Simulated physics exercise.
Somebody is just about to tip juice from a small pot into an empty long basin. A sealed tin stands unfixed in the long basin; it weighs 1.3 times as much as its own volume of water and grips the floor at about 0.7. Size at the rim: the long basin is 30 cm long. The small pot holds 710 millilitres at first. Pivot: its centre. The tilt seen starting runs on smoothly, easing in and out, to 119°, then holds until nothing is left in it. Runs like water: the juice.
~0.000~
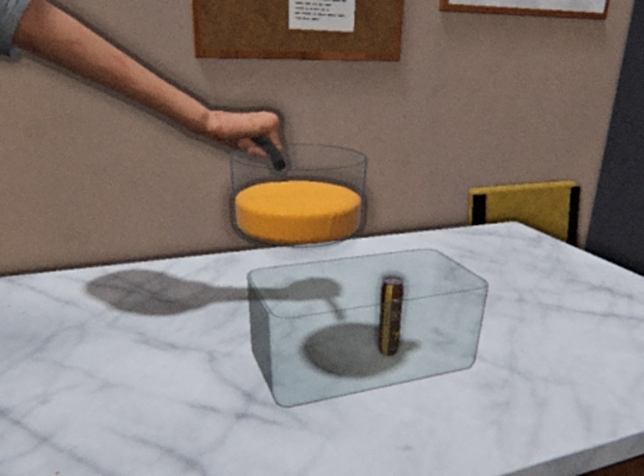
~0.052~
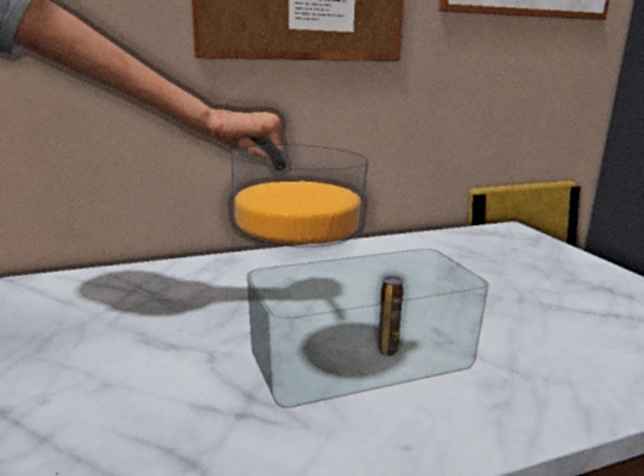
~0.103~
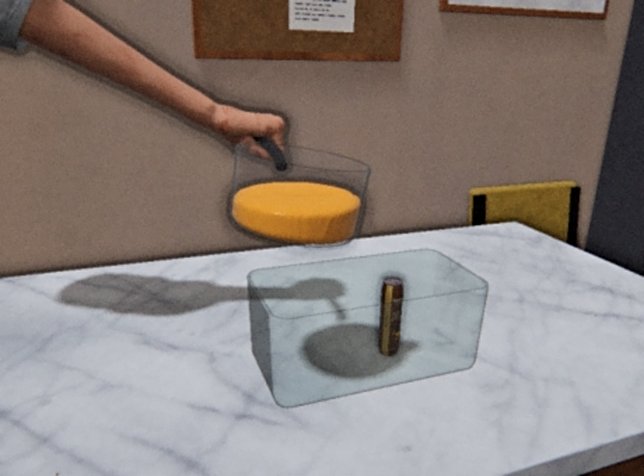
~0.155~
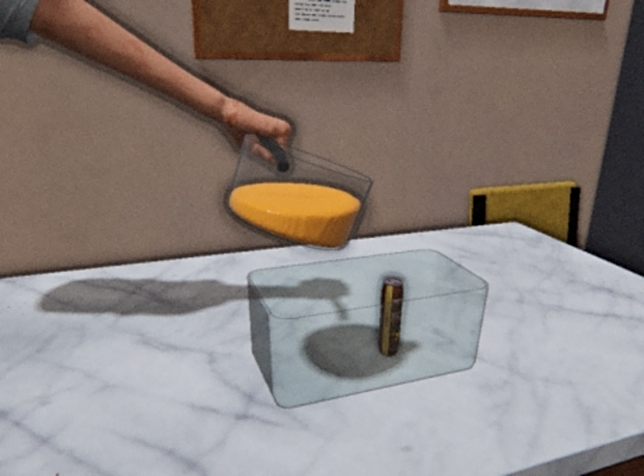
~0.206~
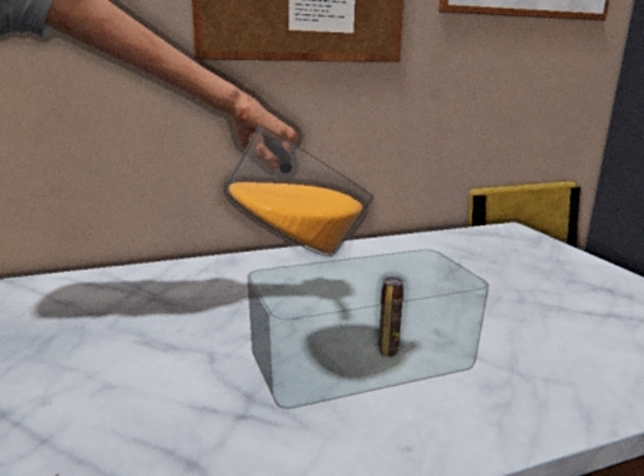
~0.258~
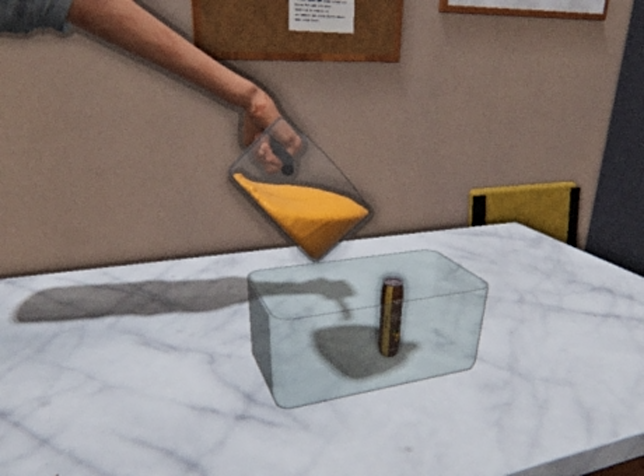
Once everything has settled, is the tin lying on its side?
Yes - it won't make it through.
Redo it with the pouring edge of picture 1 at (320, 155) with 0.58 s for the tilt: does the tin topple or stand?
Then it stays on its base.
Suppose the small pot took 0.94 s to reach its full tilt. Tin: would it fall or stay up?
With that tilt, the tin stays on its base.
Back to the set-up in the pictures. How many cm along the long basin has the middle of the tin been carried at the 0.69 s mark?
Near 2 cm.
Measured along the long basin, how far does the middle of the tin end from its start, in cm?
Around 6.5 cm.
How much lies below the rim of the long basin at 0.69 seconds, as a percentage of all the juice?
Roughly 90 percent of it.
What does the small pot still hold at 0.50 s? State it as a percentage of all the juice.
About 18 per cent.
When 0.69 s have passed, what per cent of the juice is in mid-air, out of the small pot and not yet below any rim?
Some 7 % is up in the air.
Then, 0.50 s in, the tilt is 114° and 18 per cent is still to pour; the tin stands where it began.
Then, 0.69 s in, the tilt is 119° and 3 per cent is still to pour; the tin leans 8°.
Then, 0.87 s in, the tilt is 119° and 0 per cent is still to pour; the tin leans 12°.
Then, 1.08 s in, the tilt is 119° and 0 per cent is still to pour; the tin lies on its side.
Finally, the tin lies on its side.
